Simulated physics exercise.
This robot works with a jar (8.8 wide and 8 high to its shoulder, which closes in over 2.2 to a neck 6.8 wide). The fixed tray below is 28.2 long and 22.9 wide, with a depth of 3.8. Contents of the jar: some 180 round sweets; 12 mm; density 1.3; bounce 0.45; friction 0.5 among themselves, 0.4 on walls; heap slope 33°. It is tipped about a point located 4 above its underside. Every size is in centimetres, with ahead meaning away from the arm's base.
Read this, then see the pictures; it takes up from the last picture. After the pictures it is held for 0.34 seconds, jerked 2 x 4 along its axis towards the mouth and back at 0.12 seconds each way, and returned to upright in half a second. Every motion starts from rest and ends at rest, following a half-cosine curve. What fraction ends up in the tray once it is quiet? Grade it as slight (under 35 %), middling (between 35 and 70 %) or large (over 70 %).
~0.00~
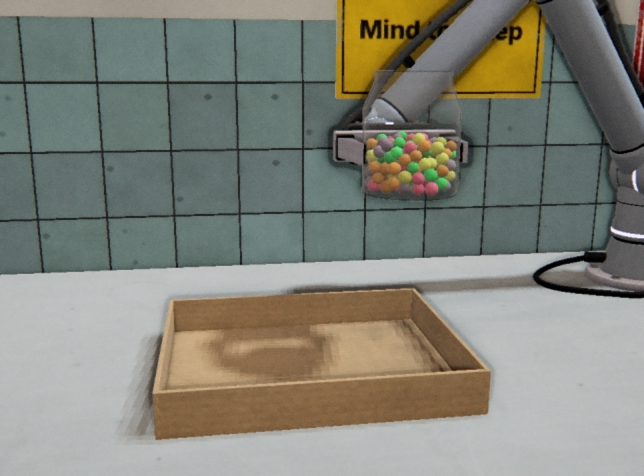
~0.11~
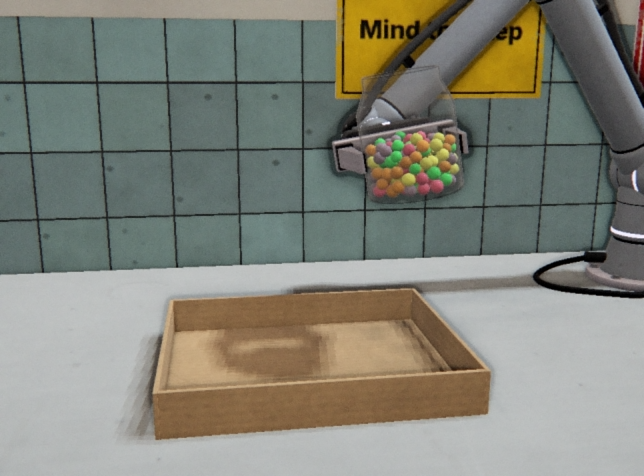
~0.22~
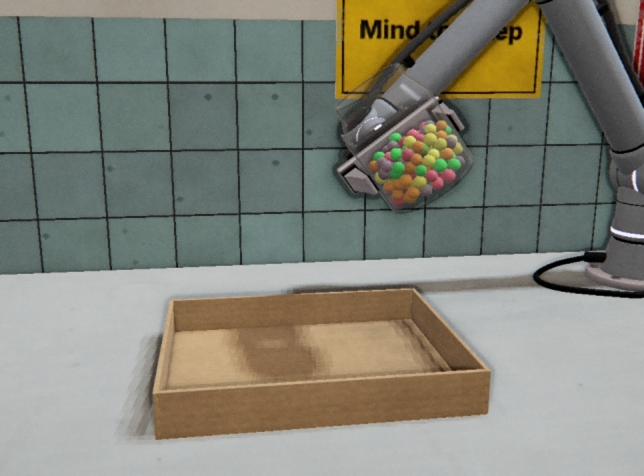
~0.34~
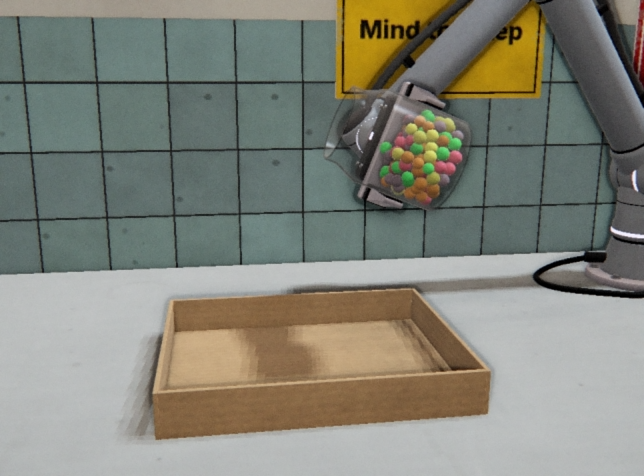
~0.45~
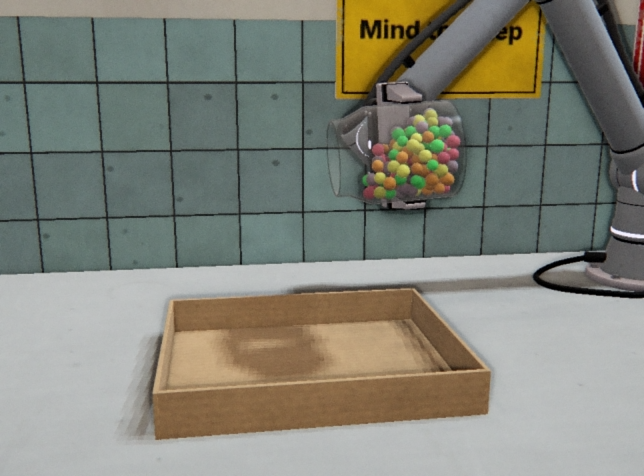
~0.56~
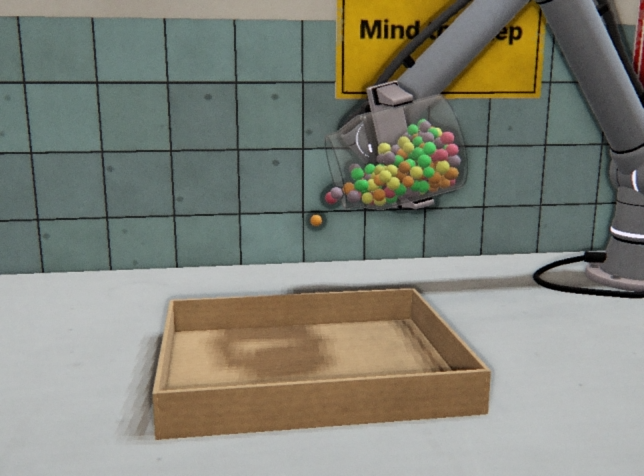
Grade: Middling.
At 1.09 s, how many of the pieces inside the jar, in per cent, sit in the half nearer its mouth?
Roughly 95 percent.
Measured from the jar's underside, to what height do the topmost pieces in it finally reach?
5.0 cm or so.
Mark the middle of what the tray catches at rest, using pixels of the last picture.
Near (244, 363).
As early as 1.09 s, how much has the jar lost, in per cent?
Share out of jar: Approx. 20 %.
After 1.09 s, tipped 104°, highest piece 22 above the table; 139 in the jar, 18 in the tray, 18 in flight or on a rim.
After 1.62 s, tipped 57°, highest piece 24 above the table; 93 in the tray, 79 in the jar, 1 on the table or floor, 2 in flight or on a rim.
After 2.08 s, upright, highest piece 23 above the table; 96 in the tray, 78 in the jar, 1 on the table or floor.
After 2.78 s, upright, highest piece 23 above the table; 96 in the tray, 78 in the jar, 1 on the table or floor.
At rest, 96 in the tray, 78 in the jar, 1 on the table or floor. That is 55 % in the tray.
